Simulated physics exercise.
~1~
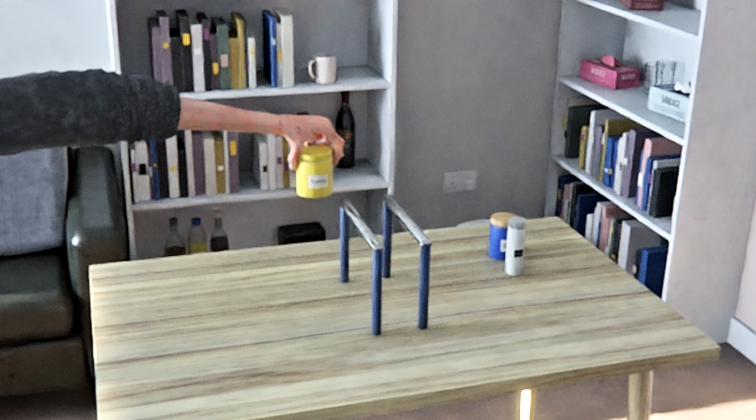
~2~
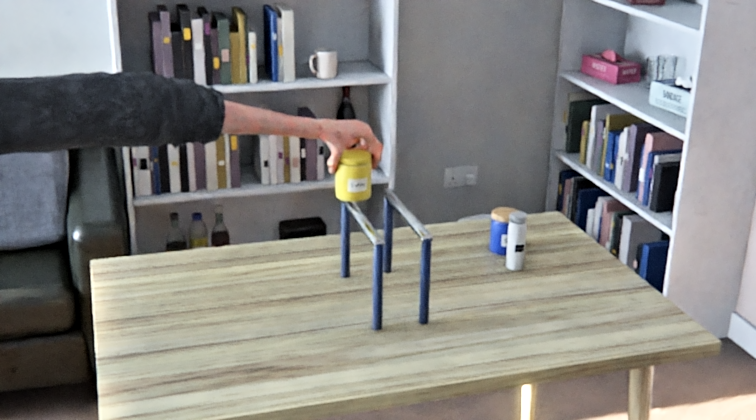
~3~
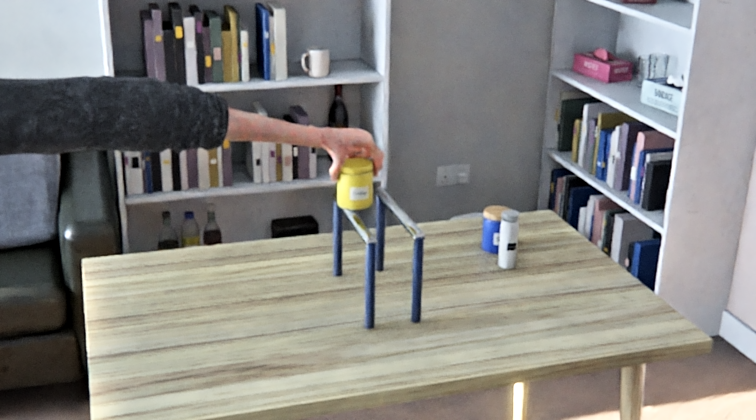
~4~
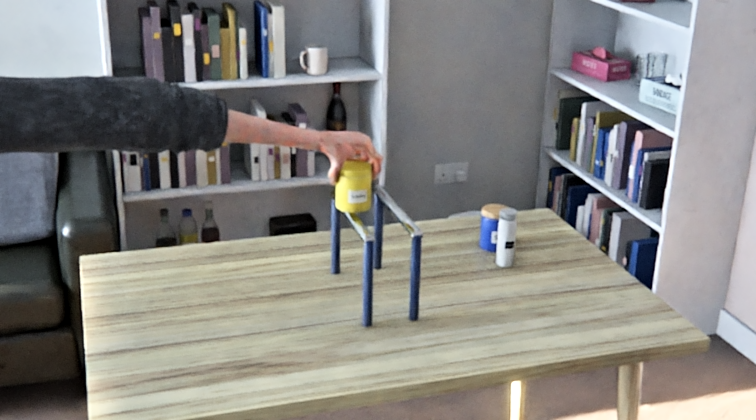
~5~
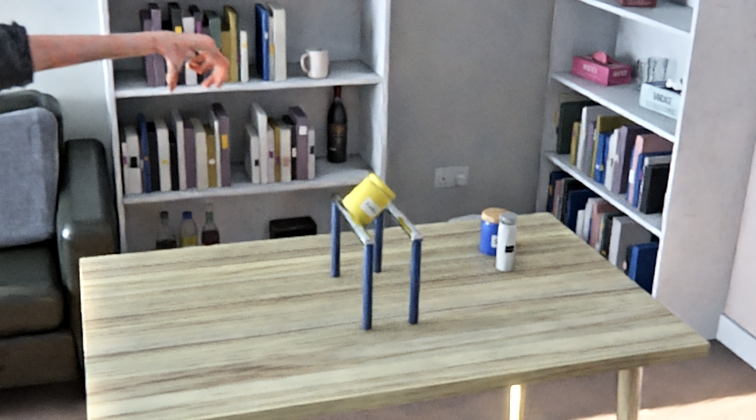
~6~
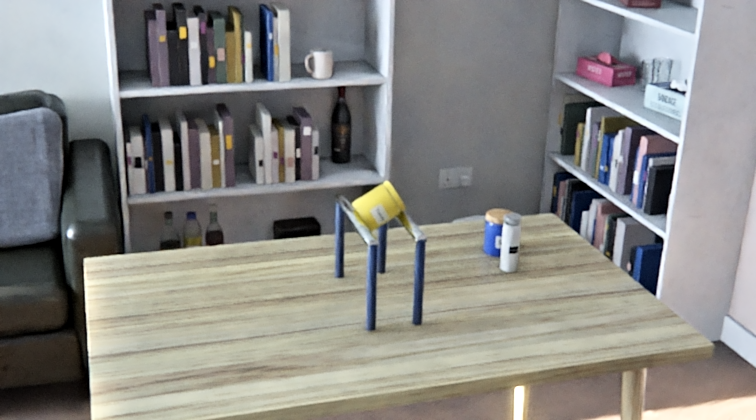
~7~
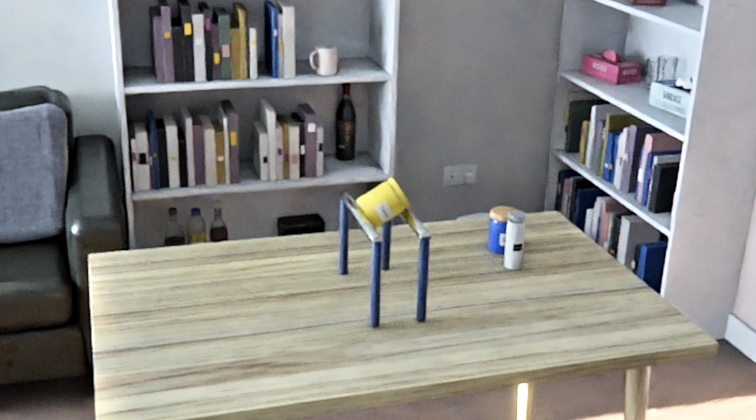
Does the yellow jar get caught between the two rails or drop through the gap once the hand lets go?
The yellow jar gets caught. It tips onto its side and stays lodged between the rails.
